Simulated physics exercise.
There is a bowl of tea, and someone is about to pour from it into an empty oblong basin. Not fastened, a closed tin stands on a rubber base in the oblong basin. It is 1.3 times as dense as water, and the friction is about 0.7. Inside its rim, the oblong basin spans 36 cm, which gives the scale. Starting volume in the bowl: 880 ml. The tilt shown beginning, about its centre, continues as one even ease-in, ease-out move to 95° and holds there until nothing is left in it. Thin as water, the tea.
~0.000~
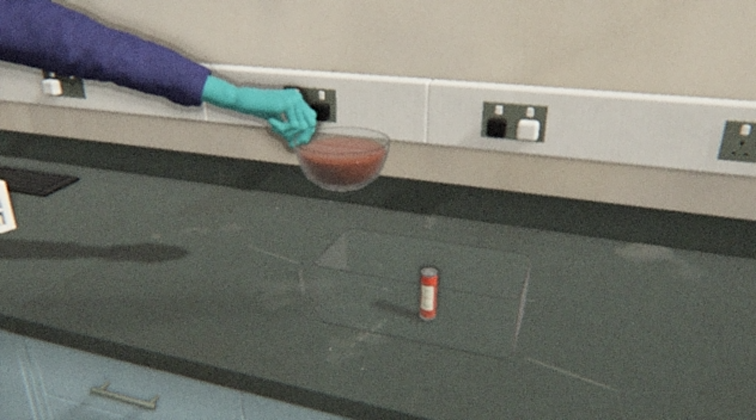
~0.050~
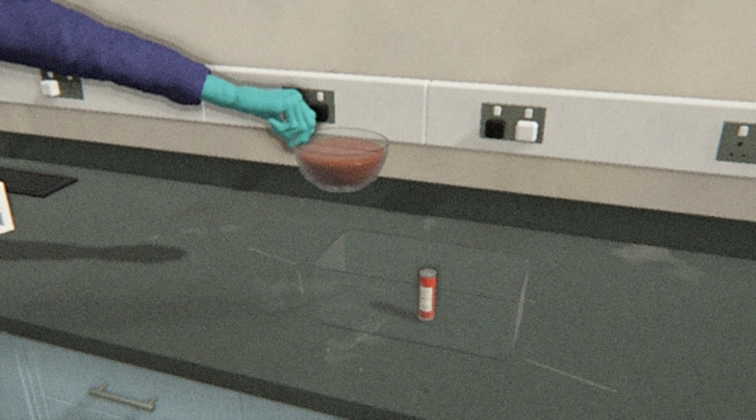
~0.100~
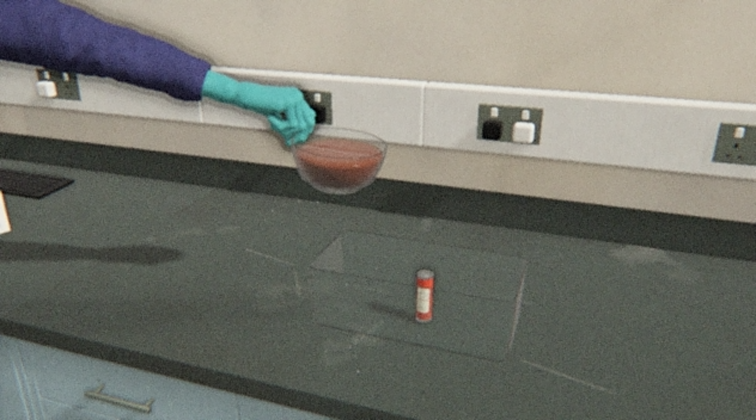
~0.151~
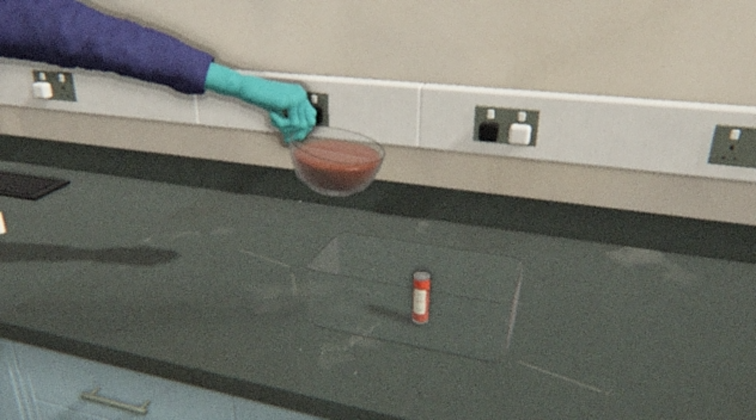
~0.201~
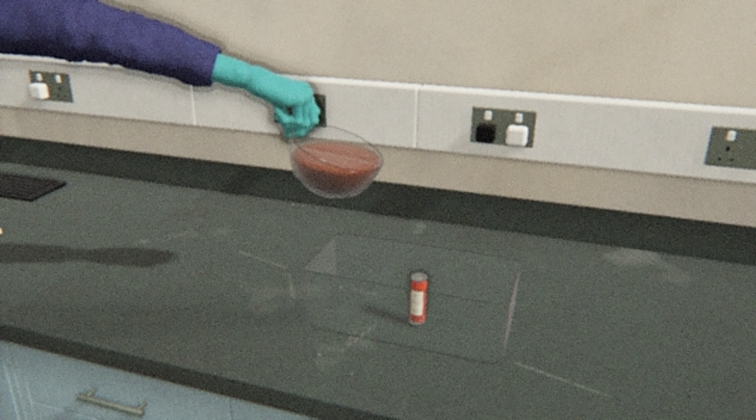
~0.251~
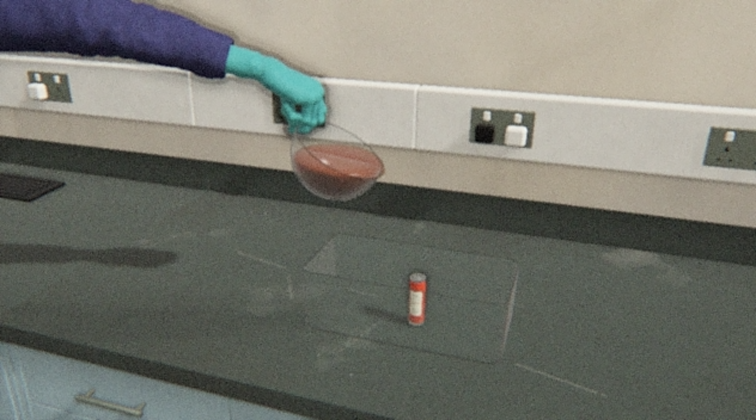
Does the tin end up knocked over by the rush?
Yes, here's my call: It tips.
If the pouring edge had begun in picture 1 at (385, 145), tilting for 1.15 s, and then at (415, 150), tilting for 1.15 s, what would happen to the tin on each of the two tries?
Run one: It does not tip. Run two: It does not tip.
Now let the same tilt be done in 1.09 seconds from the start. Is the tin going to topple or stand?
Then it stays up.
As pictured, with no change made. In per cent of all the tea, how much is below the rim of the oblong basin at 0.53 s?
Near 26 in a hundred.
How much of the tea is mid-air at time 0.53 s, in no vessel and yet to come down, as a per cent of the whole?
I'd put it at about 48 percent.
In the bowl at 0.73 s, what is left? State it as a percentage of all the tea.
Roughly 3 percent remains.
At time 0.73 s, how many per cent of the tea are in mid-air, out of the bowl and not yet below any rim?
It comes to some 8 percent of the total.
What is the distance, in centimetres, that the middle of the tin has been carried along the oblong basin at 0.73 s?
The tin has gone some 2 cm.
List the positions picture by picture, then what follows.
It leans 0°; its right rim is at (387, 145); the tea meets the walls at (303, 144) and (386, 153); the oblong basin's rim runs from (331, 246) to (526, 277); the tin's top is at (429, 274), in the first frame.
It leans 1°; its right rim is at (386, 147); the tea meets the walls at (302, 144) and (384, 154), in the second frame.
It leans 5°; its right rim is at (384, 152); the tea meets the walls at (300, 145) and (382, 157), in the third frame.
It leans 11°; its right rim is at (382, 159); the tea meets the walls at (298, 145) and (381, 160), in the fourth frame.
It leans 20°; its right rim is at (380, 167); the tea meets the walls at (297, 147) and (381, 163), in the fifth frame.
It leans 29°; its right rim is at (379, 176); the tea meets the walls at (298, 149) and (380, 170); 3 per cent is over the edge, in the sixth frame.
Then, 0.53 s in, the tilt is 85° and 26 per cent is still to pour; the tin stands where it began.
Then, 0.73 s in, the tilt is 95° and 3 per cent is still to pour; the tin stands 2 cm from where it began.
Then, 0.94 s in, the tilt is 95° and 0 per cent is still to pour; the tin lies on its side.
Then, 1.17 s in, the tilt is 95° and 0 per cent is still to pour; the tin lies on its side.
Finally, the tin lies on its side.
